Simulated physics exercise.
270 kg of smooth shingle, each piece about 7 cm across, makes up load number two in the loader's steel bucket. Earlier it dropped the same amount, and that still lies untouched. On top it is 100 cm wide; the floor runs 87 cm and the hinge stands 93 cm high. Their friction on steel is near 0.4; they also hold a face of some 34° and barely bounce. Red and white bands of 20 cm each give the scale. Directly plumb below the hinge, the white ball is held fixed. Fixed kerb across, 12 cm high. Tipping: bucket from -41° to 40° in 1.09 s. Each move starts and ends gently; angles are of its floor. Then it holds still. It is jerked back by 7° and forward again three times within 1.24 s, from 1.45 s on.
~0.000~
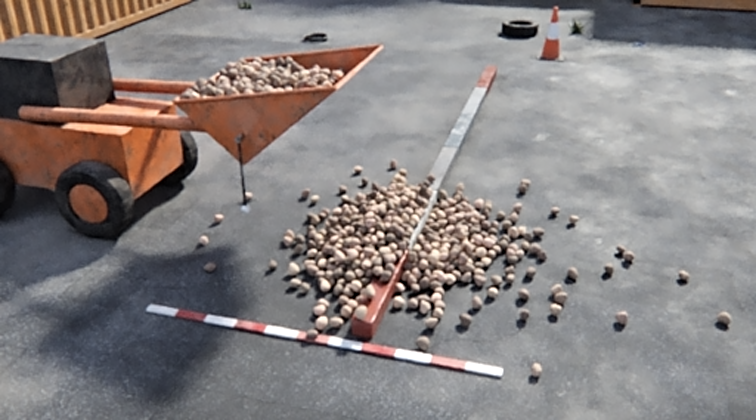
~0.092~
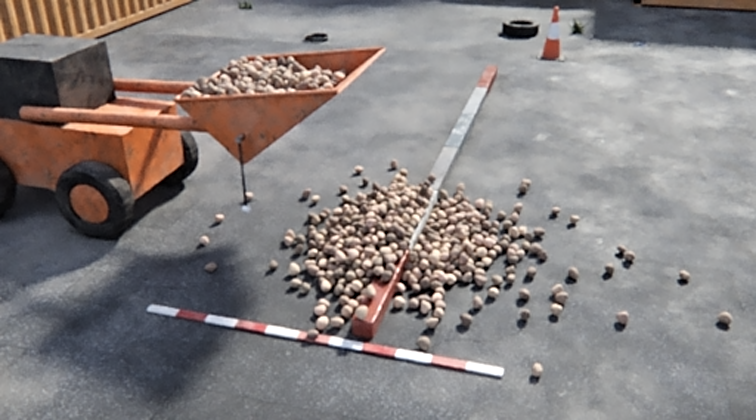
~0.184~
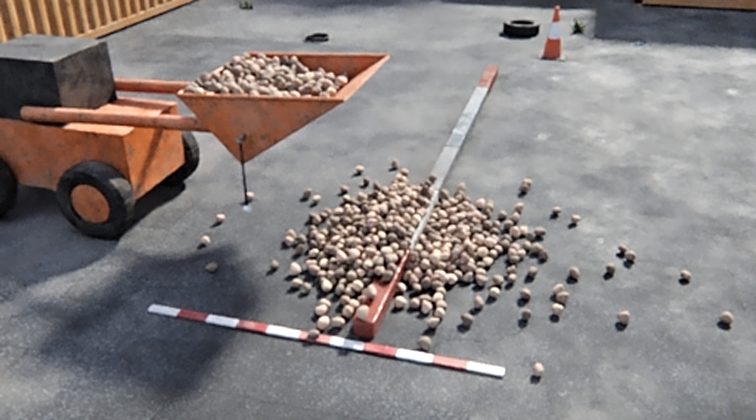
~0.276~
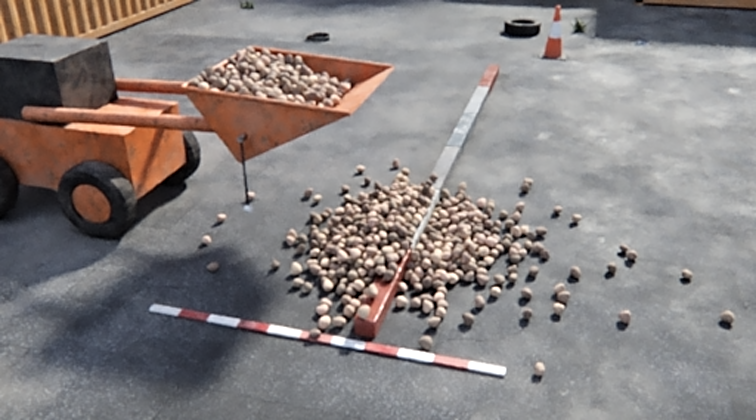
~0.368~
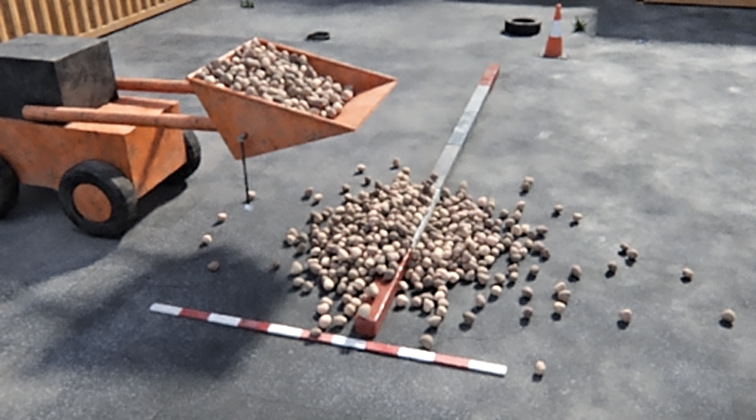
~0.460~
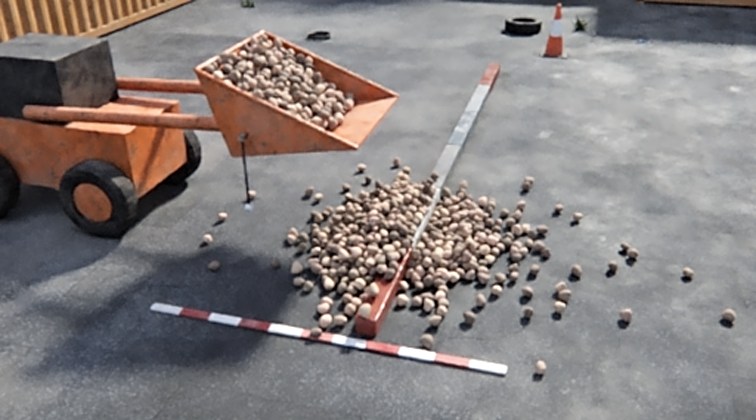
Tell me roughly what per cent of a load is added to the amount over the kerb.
Roughly 28 per cent of a load is added.
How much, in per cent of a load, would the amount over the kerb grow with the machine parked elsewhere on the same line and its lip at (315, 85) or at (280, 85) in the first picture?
10 % and 0 %.
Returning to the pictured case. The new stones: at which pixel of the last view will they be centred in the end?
I'd say close to (382, 221).
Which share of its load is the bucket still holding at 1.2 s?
Around 55 per cent of the load is still inside.
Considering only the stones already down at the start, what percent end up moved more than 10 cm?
I'd put it at about 10 per cent.
After 0.8 s the floor is at 28°; in per cent of one load, 100 in the bucket, 67 on this side of the kerb, 34 over the kerb; the foremost stones are at (631, 267).
After 1.2 s the floor is at 40°; in per cent of one load, 55 in the bucket, 112 on this side of the kerb, 34 over the kerb; the foremost stones are at (631, 267).
After 3.1 s the floor is at 40°; in per cent of one load, 0 in the bucket, 139 on this side of the kerb, 61 over the kerb; the foremost stones are at (631, 267).
After 5.6 s the floor is at 40°; in per cent of one load, 0 in the bucket, 139 on this side of the kerb, 61 over the kerb; the foremost stones are at (631, 267). Net gain over the kerb, 28.
